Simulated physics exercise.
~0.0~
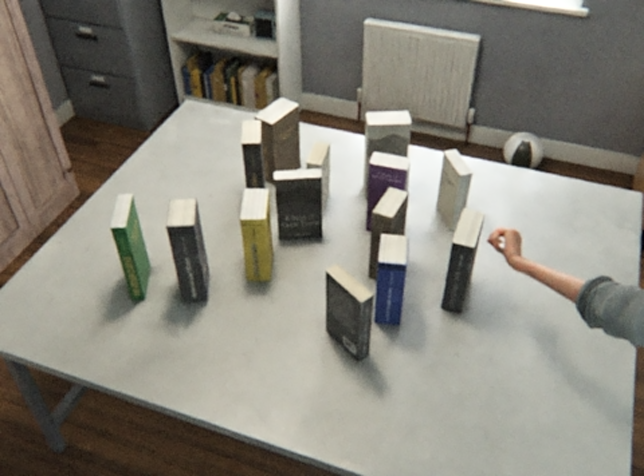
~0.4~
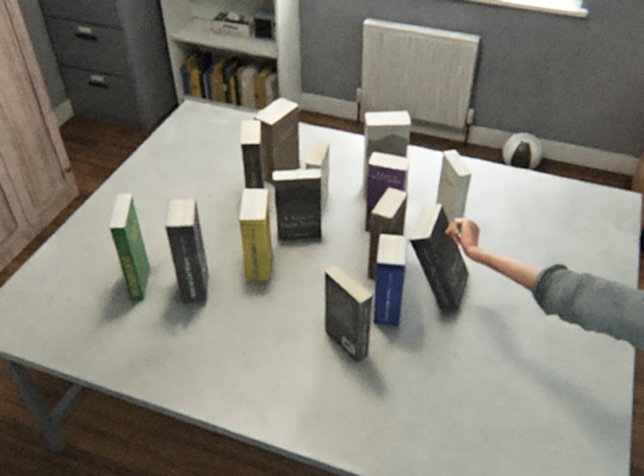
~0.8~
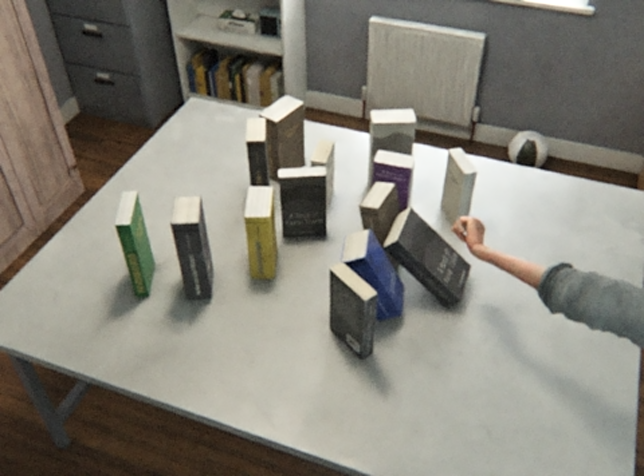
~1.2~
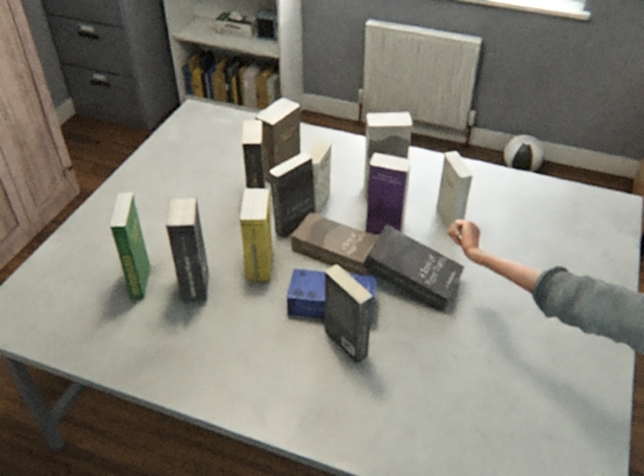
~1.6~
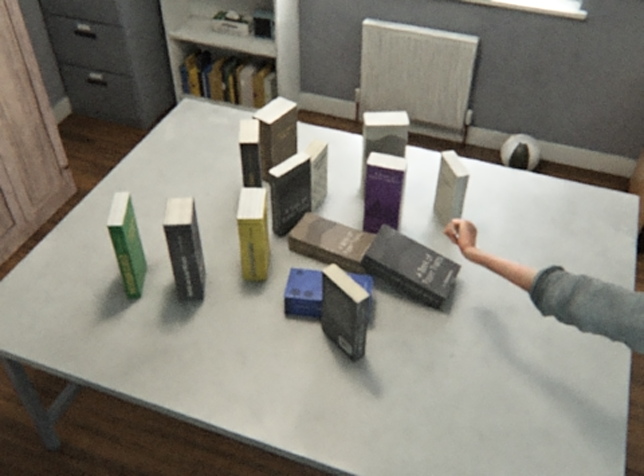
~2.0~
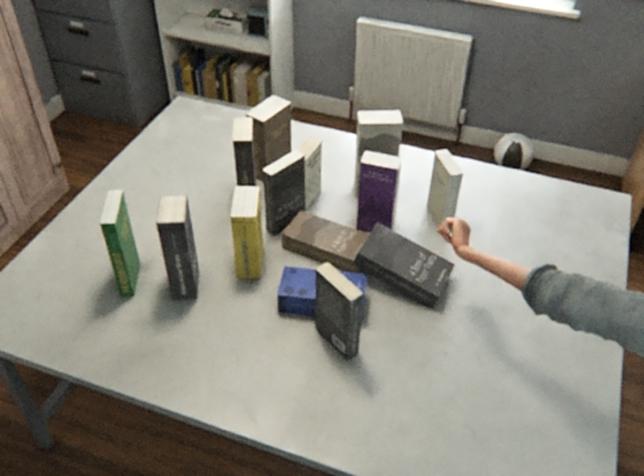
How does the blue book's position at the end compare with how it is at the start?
At the start the blue book stands upright on the table, but by the end it is lying on its side.
We see a hand push a dark book at the right of a table of standing books; it tips left, knocking over a brown book and a blue one. All three end up lying flat, while the yellow, green and purple books stay standing.
